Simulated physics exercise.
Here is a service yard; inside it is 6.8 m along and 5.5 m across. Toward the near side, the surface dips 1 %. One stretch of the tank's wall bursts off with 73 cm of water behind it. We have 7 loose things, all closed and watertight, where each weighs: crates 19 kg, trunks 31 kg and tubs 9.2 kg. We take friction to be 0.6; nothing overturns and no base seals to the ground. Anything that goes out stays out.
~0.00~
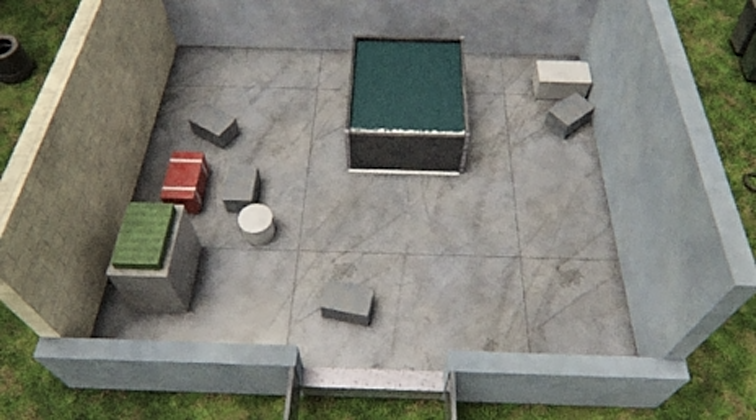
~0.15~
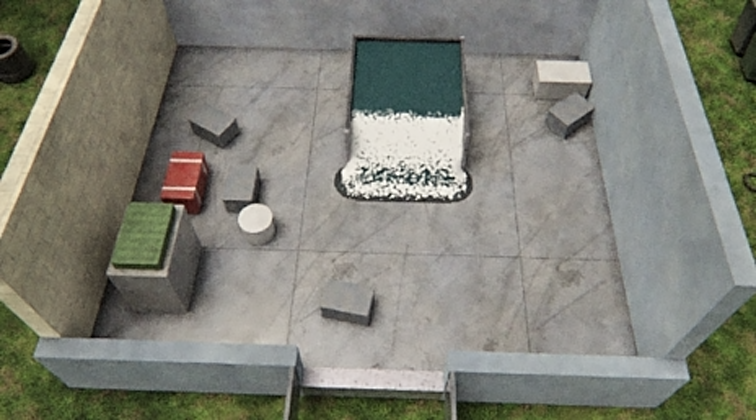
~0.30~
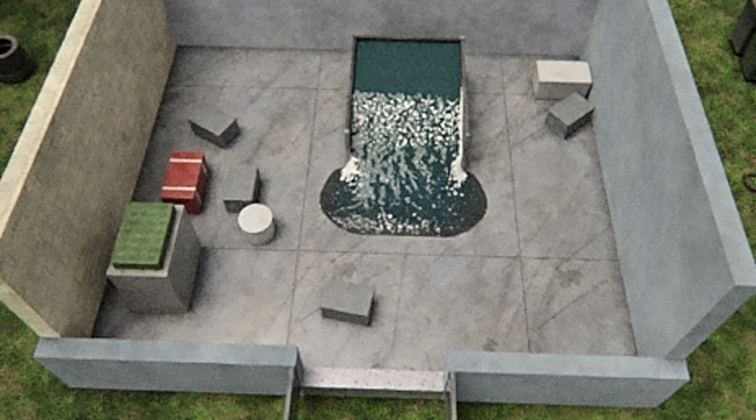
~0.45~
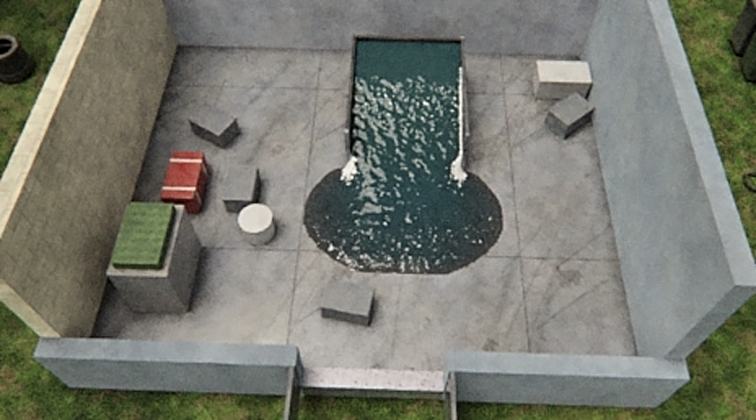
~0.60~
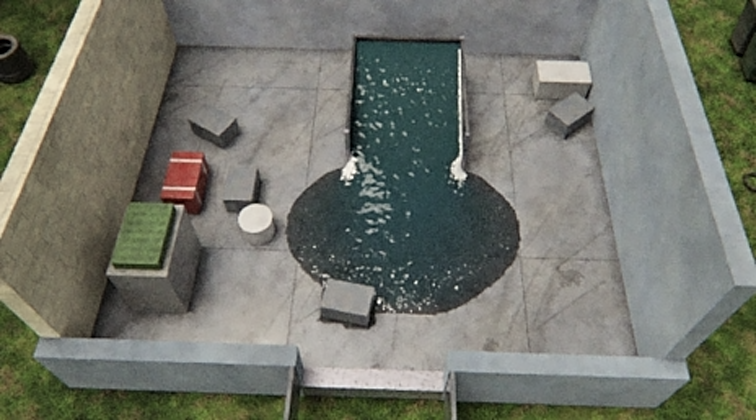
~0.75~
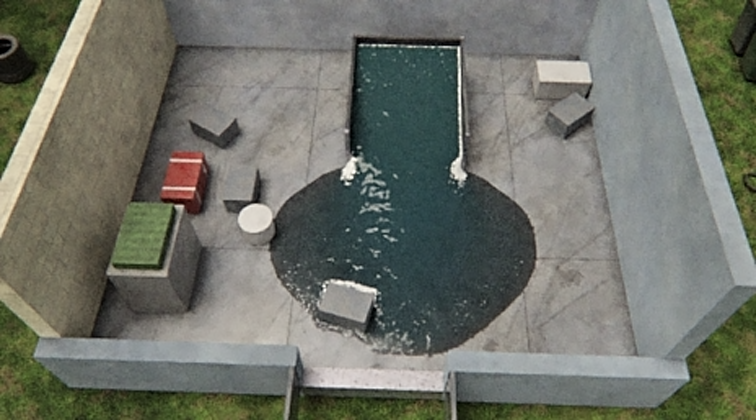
In this clip, water bursts from a dark tank at the back of a walled yard and spreads forward across the concrete in a widening rounded pool, reaching and surrounding a grey block while the red trunk stays put.
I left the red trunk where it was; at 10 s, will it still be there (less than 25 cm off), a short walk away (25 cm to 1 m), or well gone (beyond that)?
It will be still there.
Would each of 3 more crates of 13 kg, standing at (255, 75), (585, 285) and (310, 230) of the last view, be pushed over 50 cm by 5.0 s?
One by one: Below the mark, beyond the mark, beyond the mark.
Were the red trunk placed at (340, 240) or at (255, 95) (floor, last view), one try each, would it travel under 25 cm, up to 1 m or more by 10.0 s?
In turn: It ends far away; it stays put.
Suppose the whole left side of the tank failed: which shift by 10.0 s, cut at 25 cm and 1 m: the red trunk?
What happens next is that the red trunk drifts partway.
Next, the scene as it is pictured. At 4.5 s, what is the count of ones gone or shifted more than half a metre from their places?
By that point, 1.
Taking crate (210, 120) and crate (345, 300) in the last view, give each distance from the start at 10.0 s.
In the order you asked, that's 0 cm and then gone out.
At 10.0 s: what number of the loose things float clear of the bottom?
I'd say 0 of them.
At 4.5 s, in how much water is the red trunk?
Depth approx. 3 cm.
After 2.0 s the red trunk is near (182, 174), 0.0 m from its start, aground; 1 of 7 are out; 0 afloat.
After 4.5 s the red trunk is near (182, 174), 0.0 m from its start, aground; 1 of 7 are out; 0 afloat.
After 7.0 s the red trunk is near (182, 174), 0.0 m from its start, aground; 1 of 7 are out; 0 afloat.
After 10.0 s the red trunk is near (182, 174), 0.0 m from its start, aground; 1 of 7 are out; 0 afloat.
